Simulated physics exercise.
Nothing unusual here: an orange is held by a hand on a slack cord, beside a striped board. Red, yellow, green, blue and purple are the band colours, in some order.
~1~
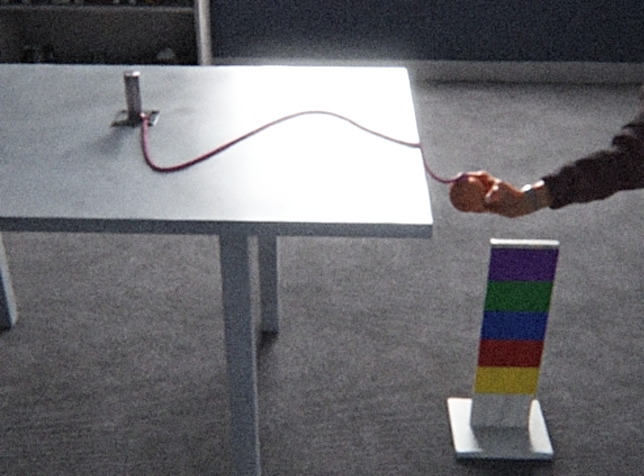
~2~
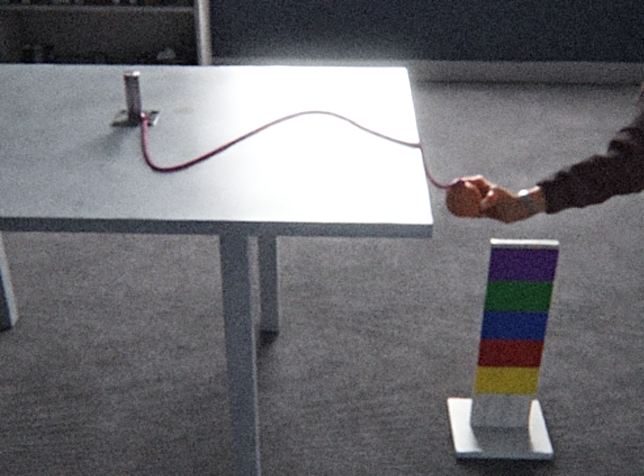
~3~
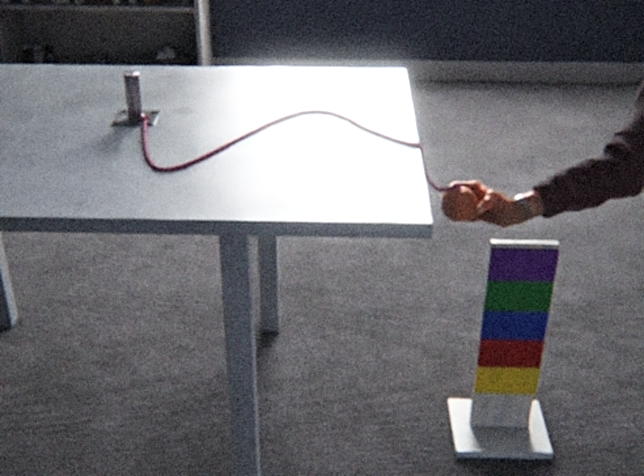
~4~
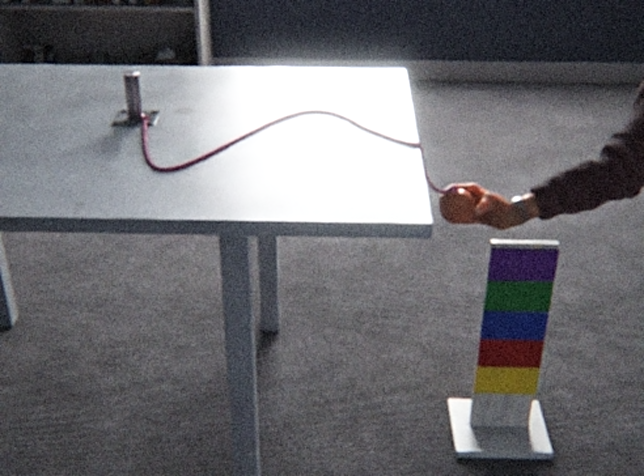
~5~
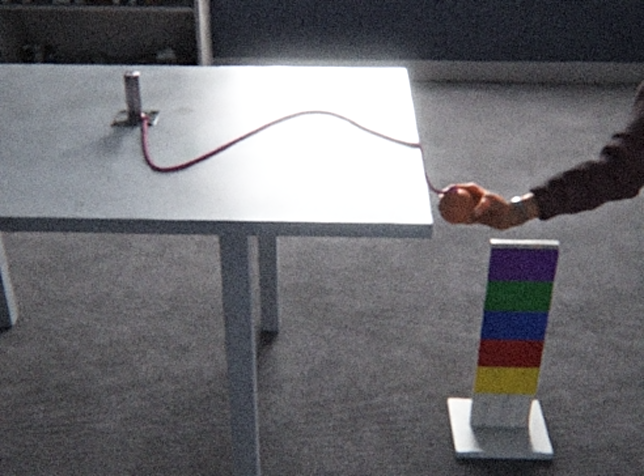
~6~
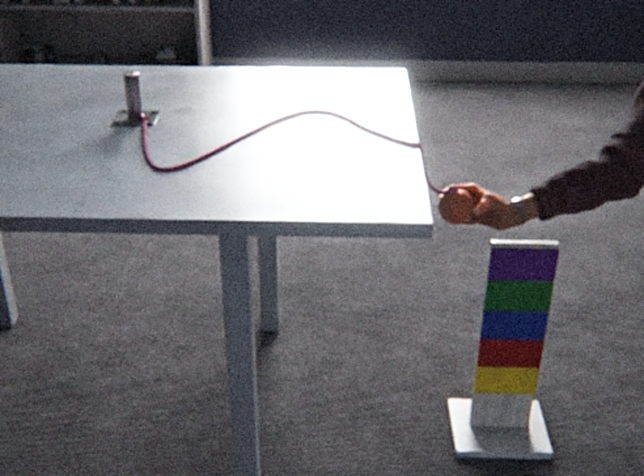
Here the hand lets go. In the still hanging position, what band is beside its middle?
Its centre hangs level with the yellow band.
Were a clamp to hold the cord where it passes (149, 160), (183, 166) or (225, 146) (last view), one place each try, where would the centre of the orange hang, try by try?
Near (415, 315), then (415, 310), then (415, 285).
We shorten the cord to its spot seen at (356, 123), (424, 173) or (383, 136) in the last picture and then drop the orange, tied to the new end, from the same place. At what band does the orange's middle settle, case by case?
Purple; red; green.
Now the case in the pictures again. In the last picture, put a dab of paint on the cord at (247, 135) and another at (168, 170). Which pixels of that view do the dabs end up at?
Roughly (373, 145) for the first and (271, 132) for the second.
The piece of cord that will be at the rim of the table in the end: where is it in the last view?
(279, 120).
A little later, orange near (409, 357); level with red.
Next, orange near (396, 380); level with yellow.
When it is over, orange near (400, 379); level with yellow. Its middle rests at the yellow band.
